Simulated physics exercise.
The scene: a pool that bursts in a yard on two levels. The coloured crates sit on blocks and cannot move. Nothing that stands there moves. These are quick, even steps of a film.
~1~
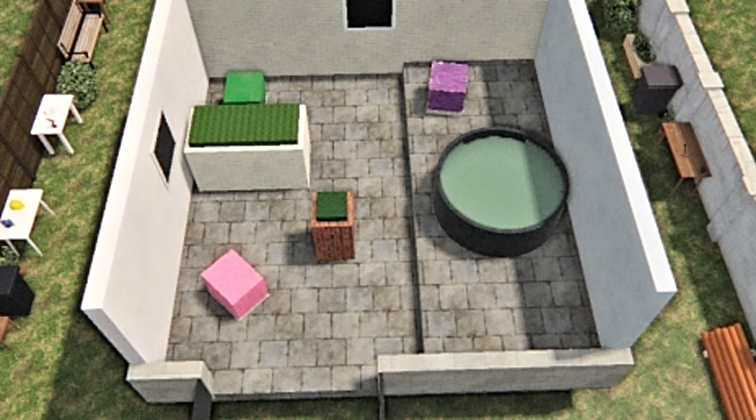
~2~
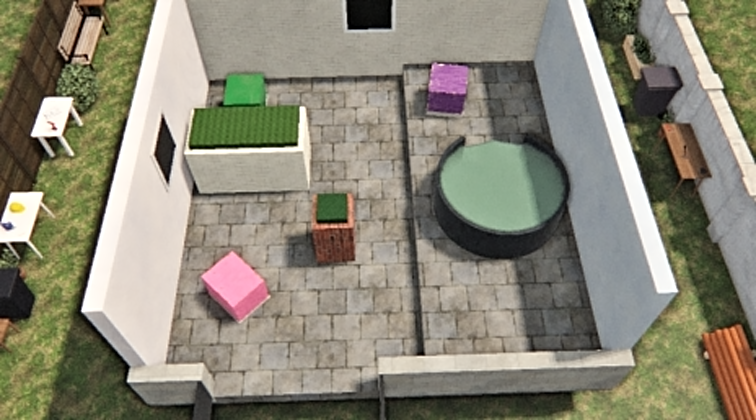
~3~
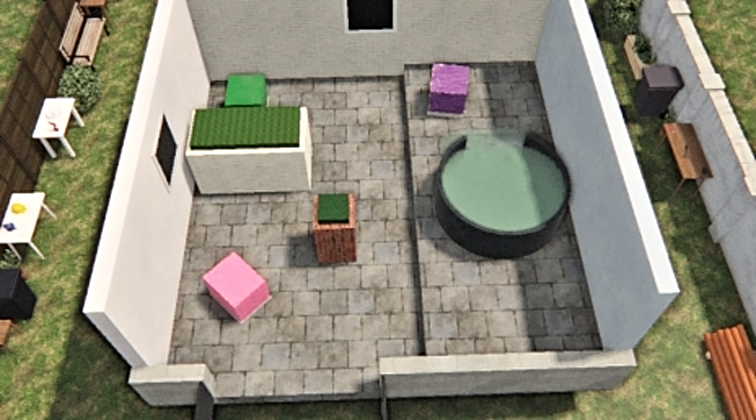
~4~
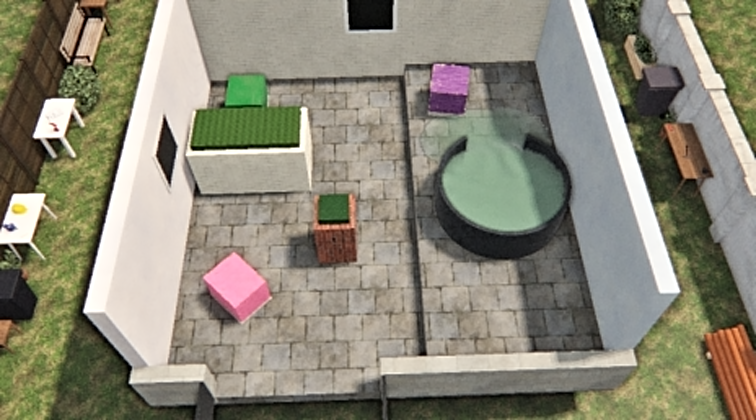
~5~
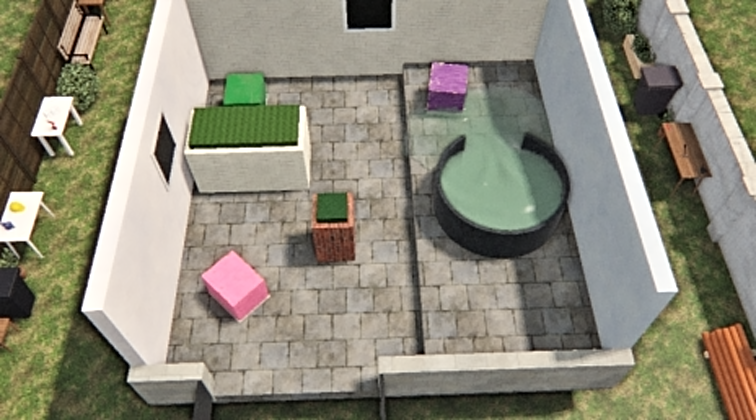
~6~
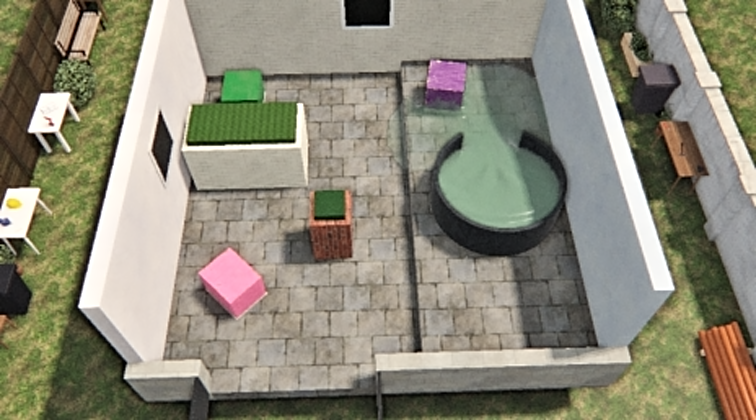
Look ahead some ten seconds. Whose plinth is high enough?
One by one: The green crate is wetted; the pink crate is wetted; the purple crate is wetted.
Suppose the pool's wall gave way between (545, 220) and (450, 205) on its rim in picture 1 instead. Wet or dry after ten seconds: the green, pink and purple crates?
My reading: The green one is safe, the pink one ends up wet, the purple one remains dry.
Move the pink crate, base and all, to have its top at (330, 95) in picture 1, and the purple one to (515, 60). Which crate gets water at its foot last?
Last comes the green crate.
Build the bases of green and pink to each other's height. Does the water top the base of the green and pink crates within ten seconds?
The green crate gets wet; the pink crate keeps dry.
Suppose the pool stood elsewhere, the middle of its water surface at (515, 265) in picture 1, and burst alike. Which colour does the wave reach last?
Last comes the one in pink.
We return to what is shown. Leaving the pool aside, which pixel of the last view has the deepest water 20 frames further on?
Near (478, 117).
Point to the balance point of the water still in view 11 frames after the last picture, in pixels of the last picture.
Around (476, 145).
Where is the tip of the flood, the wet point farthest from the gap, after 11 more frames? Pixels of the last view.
At about (267, 92).
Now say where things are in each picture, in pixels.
The first picture shows the round tank at (502, 180) is whole and still.
In the second picture, water pours out on the round tank's far side and has run to a hidden place.
In the third picture, water pours out on the round tank's far side and has run to (446, 138).
In the fourth picture, water pours out on the round tank's far side and has run to (435, 121).
In the fifth picture, water pours out on the round tank's far side and has run to (512, 90).
In the sixth picture, water pours out on the round tank's far side and has run to (506, 69).
A moment on, water covers 20 % of the floor; the green crate not reached, the pink crate not reached, the purple crate water round its plinth.
Next, water covers 35 % of the floor; the green crate water round its plinth, the pink crate not reached, the purple crate water round its plinth.
Then, water covers 45 % of the floor; the green crate water round its plinth, the pink crate not reached, the purple crate water round its plinth.
Later, water covers 60 % of the floor; the green crate water round its plinth, the pink crate water round its plinth, the purple crate water round its plinth.
In the end, water covers 85 % of the floor; the green crate was topped, the pink crate was topped, the purple crate was topped.
